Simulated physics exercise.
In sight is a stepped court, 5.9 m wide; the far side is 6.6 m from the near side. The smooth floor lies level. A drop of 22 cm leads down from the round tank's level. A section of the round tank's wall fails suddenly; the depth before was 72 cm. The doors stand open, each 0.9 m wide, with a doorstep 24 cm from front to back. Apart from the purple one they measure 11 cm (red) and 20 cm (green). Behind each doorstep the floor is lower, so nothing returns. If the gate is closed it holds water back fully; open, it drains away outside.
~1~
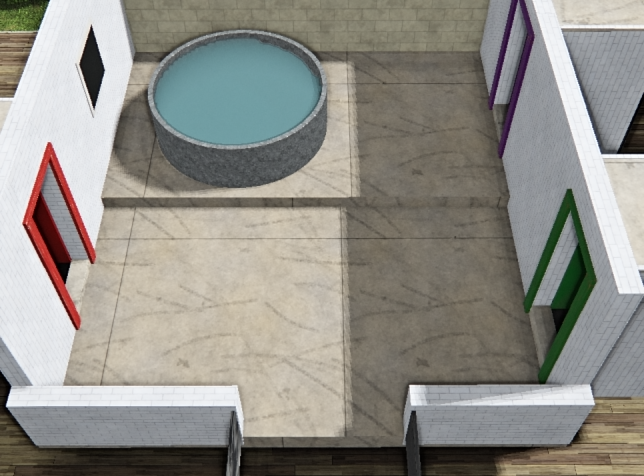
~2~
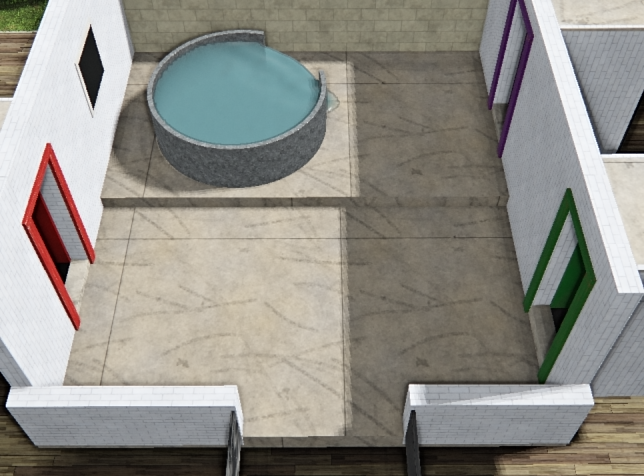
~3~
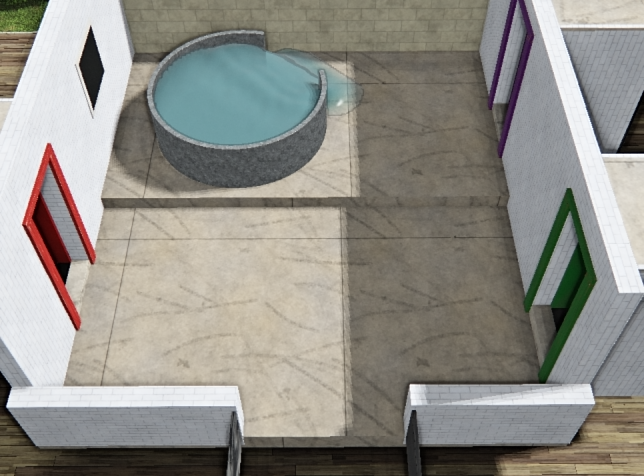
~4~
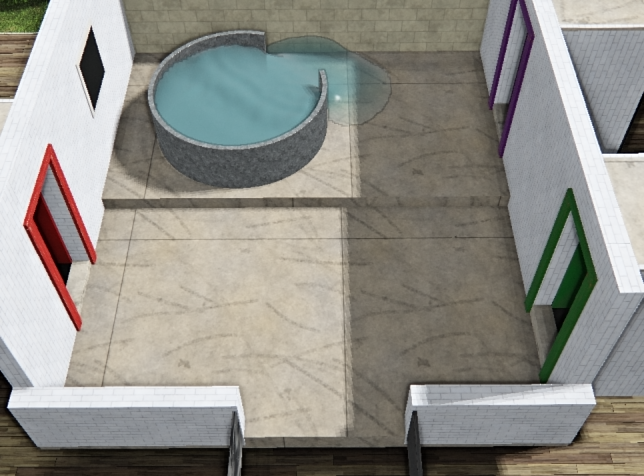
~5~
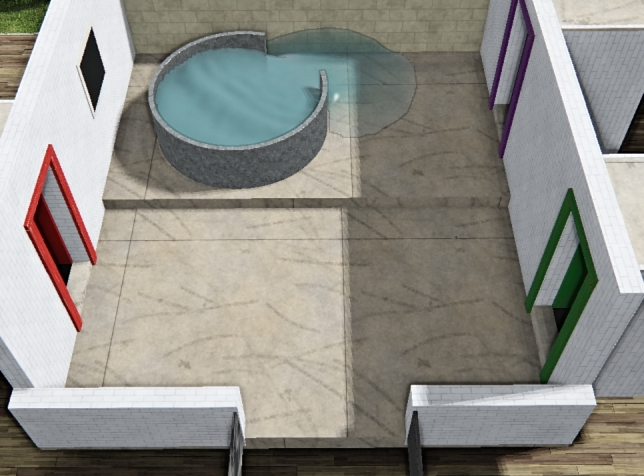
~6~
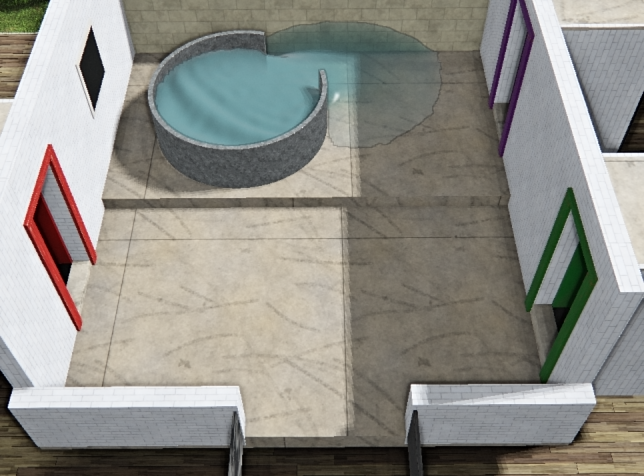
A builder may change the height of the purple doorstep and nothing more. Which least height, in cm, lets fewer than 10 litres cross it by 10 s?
About 25 cm.
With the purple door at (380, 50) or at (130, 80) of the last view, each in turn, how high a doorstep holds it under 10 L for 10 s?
Roughly 31 and 19 cm.
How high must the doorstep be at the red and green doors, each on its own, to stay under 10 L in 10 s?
About 7.5 cm at red and 14.5 cm at green.
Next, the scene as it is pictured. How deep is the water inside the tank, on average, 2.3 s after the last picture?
Some 31 cm.
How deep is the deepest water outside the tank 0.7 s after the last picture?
About 56 cm.
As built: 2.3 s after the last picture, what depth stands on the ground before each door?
In cm: Red 0, purple 23, green 4.
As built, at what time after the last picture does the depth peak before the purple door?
At about 1.8 s.
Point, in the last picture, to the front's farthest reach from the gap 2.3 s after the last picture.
Around (535, 388).
Then, 0.7 s after the last picture water covers 20 % of the floor, deepest (56 cm) near (473, 54); 1 cm at the purple door, 0 litres in over its 14 cm doorstep.
Then, 2.3 s after the last picture water covers 45 % of the floor, deepest (40 cm) near (465, 68); 23 cm at the purple door, 40 litres in over its 14 cm doorstep.
Then, 9.3 s after the last picture water covers 95 % of the floor, deepest (20 cm) near (141, 220); 9 cm at the purple door, 94 litres in over its 14 cm doorstep.
At the purple door as built, the water peaked near 25 cm, 1.7 s after the last picture.
Run again over the same 10 s with other heights there, 21 litres in over 22 cm, 2 litres over 30 cm. The limit of 10 litres is kept from about 25 cm up.
